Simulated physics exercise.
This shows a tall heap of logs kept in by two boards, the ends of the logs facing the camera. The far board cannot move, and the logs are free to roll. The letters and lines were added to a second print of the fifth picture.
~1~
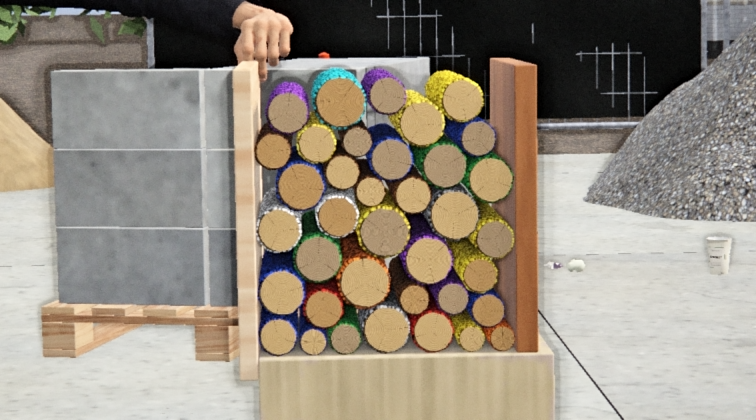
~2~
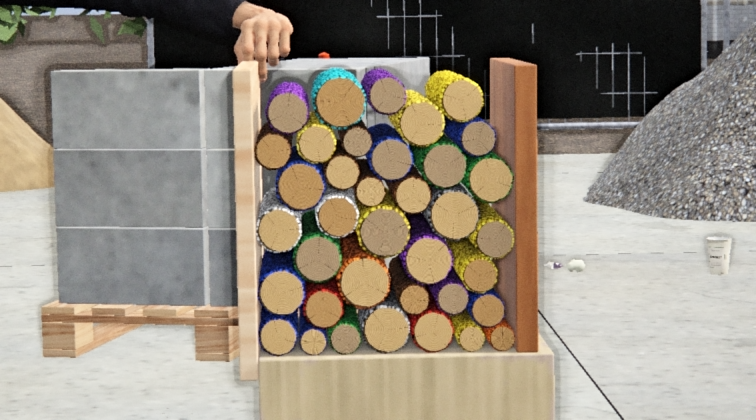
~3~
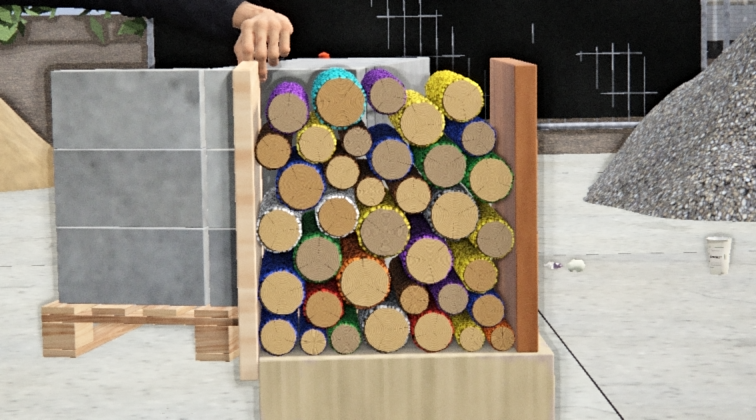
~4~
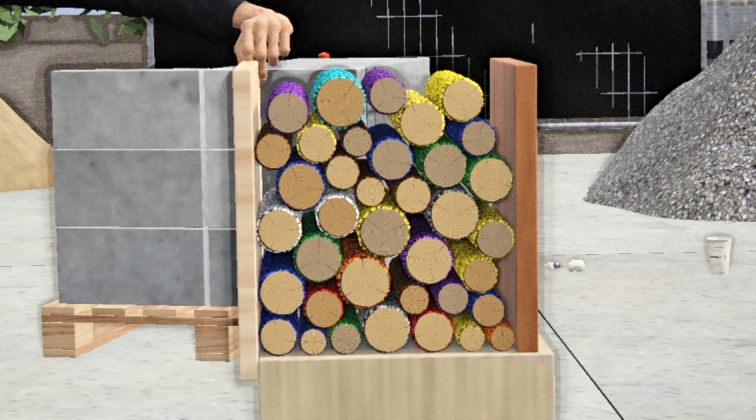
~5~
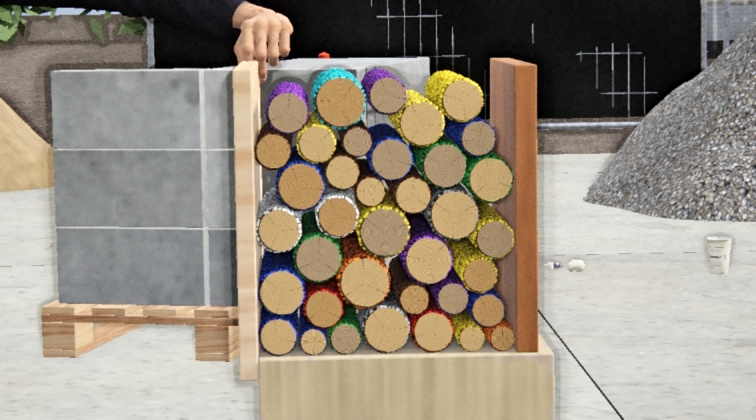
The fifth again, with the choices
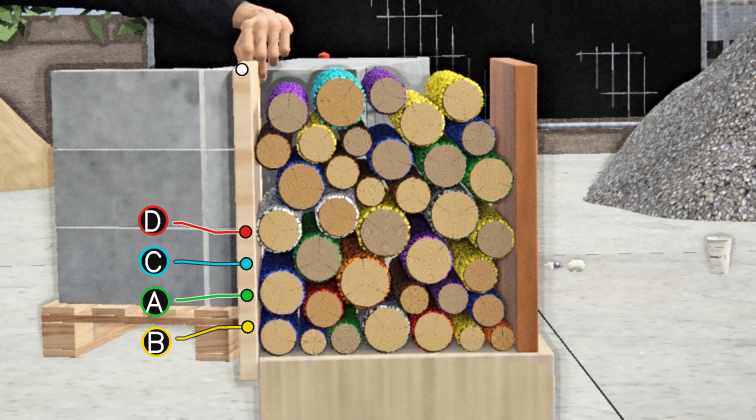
Nothing visibly moves as a tall heap of logs with colorful, glittery sides sits between two upright boards, cut ends facing the camera, while a hand rests on top of the left board beside stacked gray blocks.
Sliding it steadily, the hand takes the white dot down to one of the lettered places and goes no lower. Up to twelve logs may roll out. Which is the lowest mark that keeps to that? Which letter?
The last mark within the limit is A.
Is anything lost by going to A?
At A: Yes.
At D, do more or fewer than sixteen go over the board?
It loses fewer than sixteen.
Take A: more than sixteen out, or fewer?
Fewer than sixteen.
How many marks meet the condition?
The number is three.
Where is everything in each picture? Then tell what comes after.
The first frame shows a log (281, 293); a log (318, 259); a log (338, 217).
The second frame shows a log (338, 217); a log (444, 166).
The third frame shows a log (273, 152); a log (461, 100).
The fourth frame shows side board (250, 208); a log (278, 337).
The fifth frame shows a log (471, 338); a log (281, 293); a log (318, 259).
On the marked copy, A at (247, 295); B at (248, 327); C at (247, 264); D at (246, 232); the white dot at (242, 70).
With A. Early on, top of the board (254, 172).
Further on, top of the board (256, 284).
At the end, top of the board (257, 294), eleven out over the board.
As for the rest, B more than twelve out over the board; C about six out over the board; D about six out over the board.
